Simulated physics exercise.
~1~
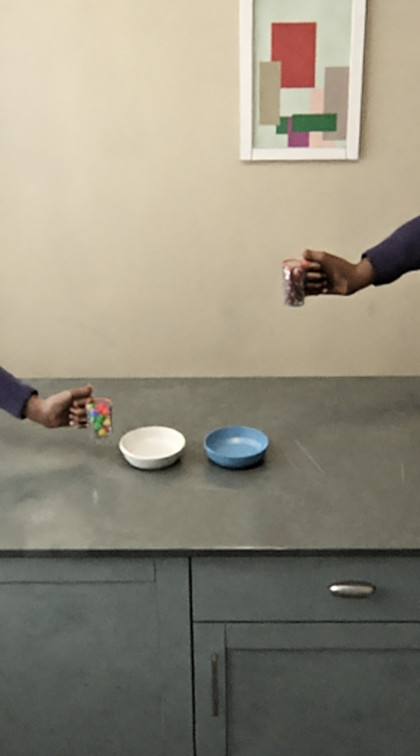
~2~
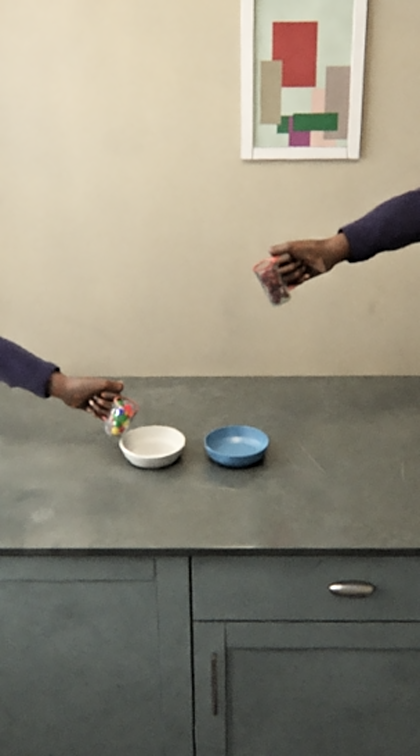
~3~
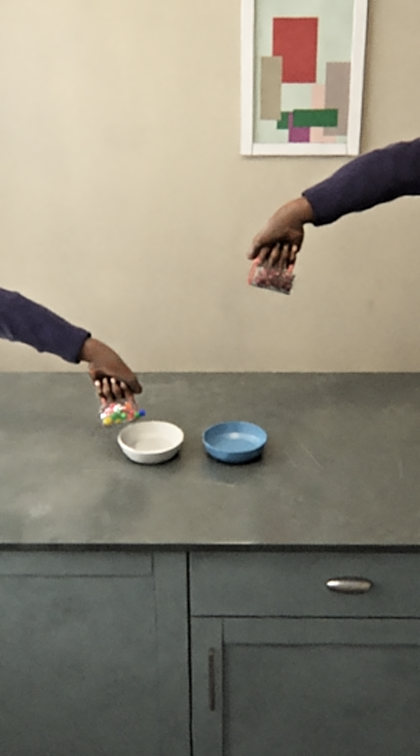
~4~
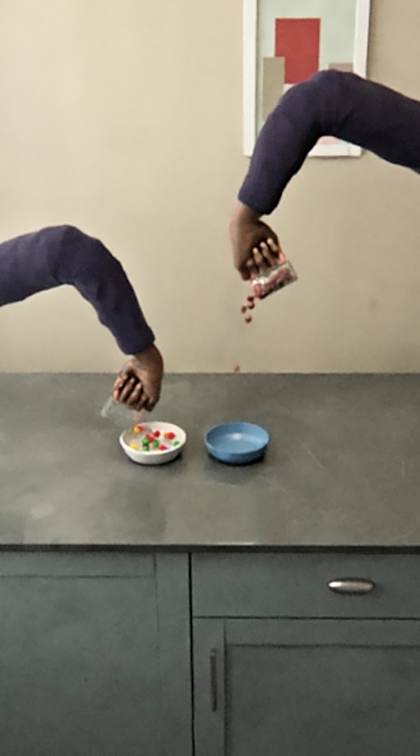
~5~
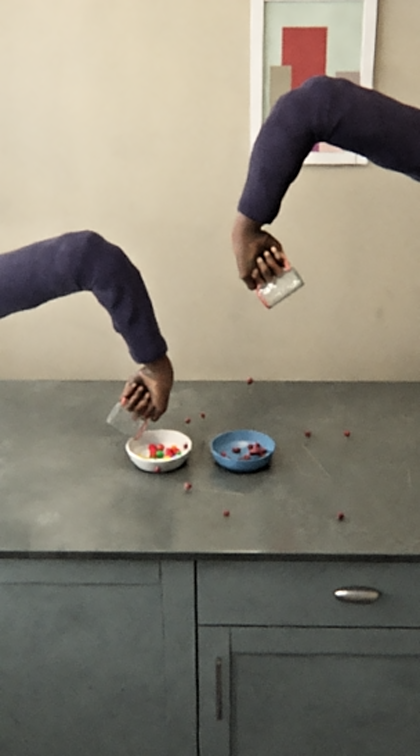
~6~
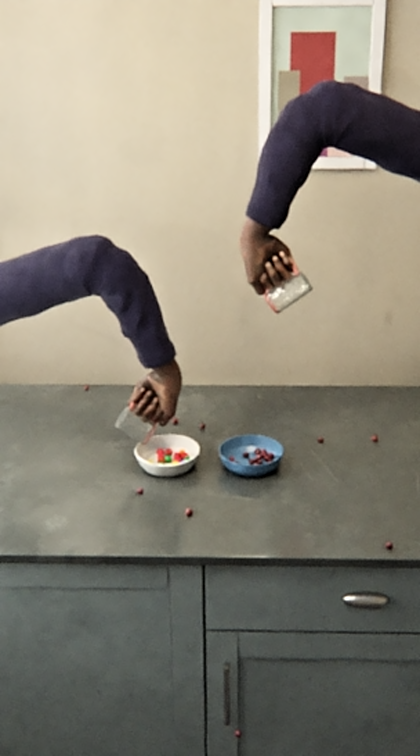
Two dark-skinned hands in navy sleeves reach in from either side over a dark grey counter with grey cabinets below, seen from the front, each holding a clear cup of small loose pieces. A white dish sits left of a blue one, and a framed abstract print hangs on the beige wall. The left hand holds its colourful cupful low, while the right holds its reddish one much higher. Both hands tip their cups until they are upside down. The left pieces drop neatly into the white dish and all stay there. The right pieces fall farther, and most land in the blue dish while others scatter across the counter and beyond its front edge.
